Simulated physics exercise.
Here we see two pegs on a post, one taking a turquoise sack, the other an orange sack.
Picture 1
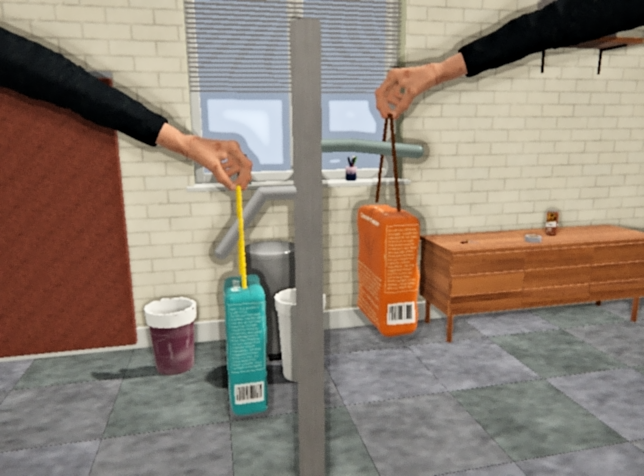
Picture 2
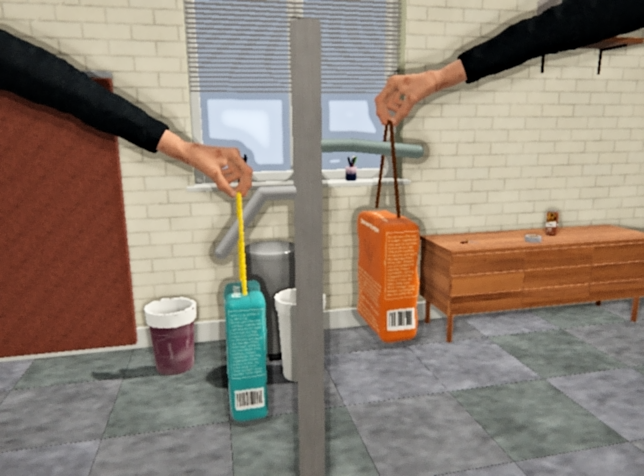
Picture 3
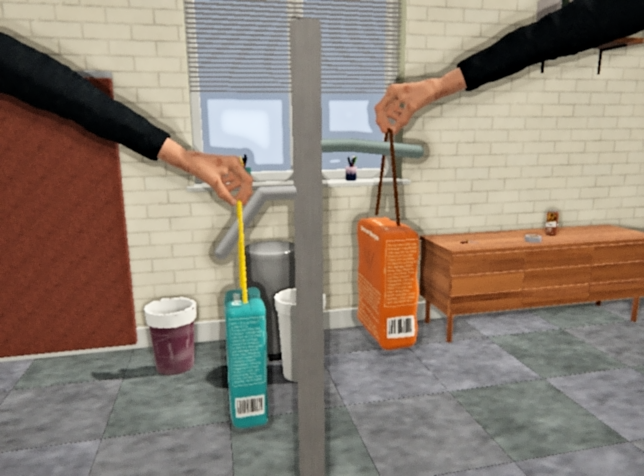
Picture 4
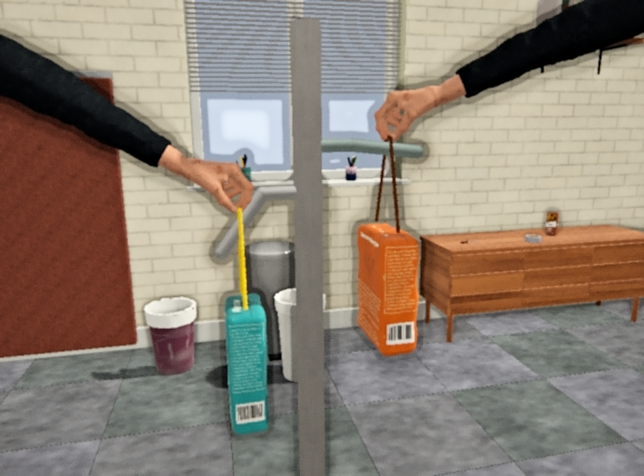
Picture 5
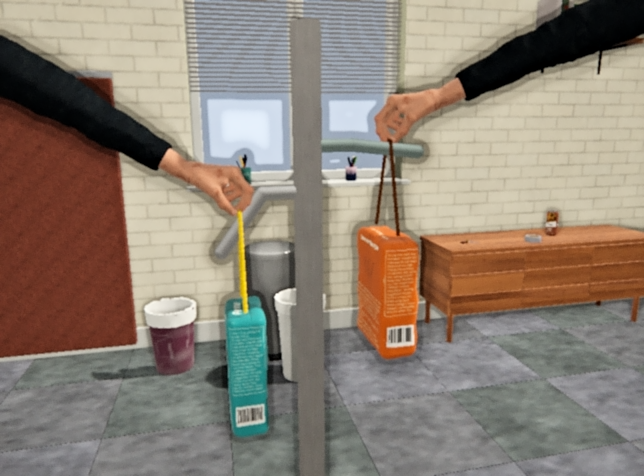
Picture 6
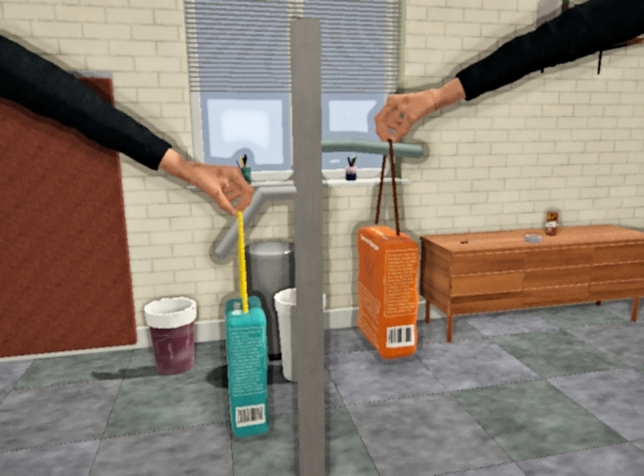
In a room with pale brick walls, a blind-covered window and a grey tiled floor, the view is from straight ahead and stays still. Two black-sleeved arms hold a turquoise sack on a yellow strap at left and an orange sack on brown cords at right, beside a grey post with two pegs. Both hands lower the sacks slightly, slowing until they barely move.
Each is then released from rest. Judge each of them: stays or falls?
Outcome: The turquoise sack does not stay up; the orange sack remains up.
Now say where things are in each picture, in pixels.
In the first picture, turquoise sack (246, 343); orange sack (386, 267); left peg tip (222, 253); right peg tip (417, 152).
In the second picture, turquoise sack (246, 349); orange sack (386, 272).
In the third picture, turquoise sack (246, 356); orange sack (386, 280).
In the fourth picture, turquoise sack (246, 362); orange sack (385, 286).
In the fifth picture, turquoise sack (247, 365); orange sack (385, 288).
In the sixth picture, turquoise sack (247, 365); orange sack (385, 288); left peg tip (222, 253), sloping steeply down; right peg tip (417, 152), about level.
Then, 0.40 s after the last picture, turquoise sack on the floor; orange sack hanging near (387, 290).
Then, 0.74 s after the last picture, turquoise sack on the floor; orange sack hanging near (390, 291).
At rest, turquoise sack on the floor; orange sack hanging near (388, 290). The turquoise sack comes down and the orange sack stays hanging.
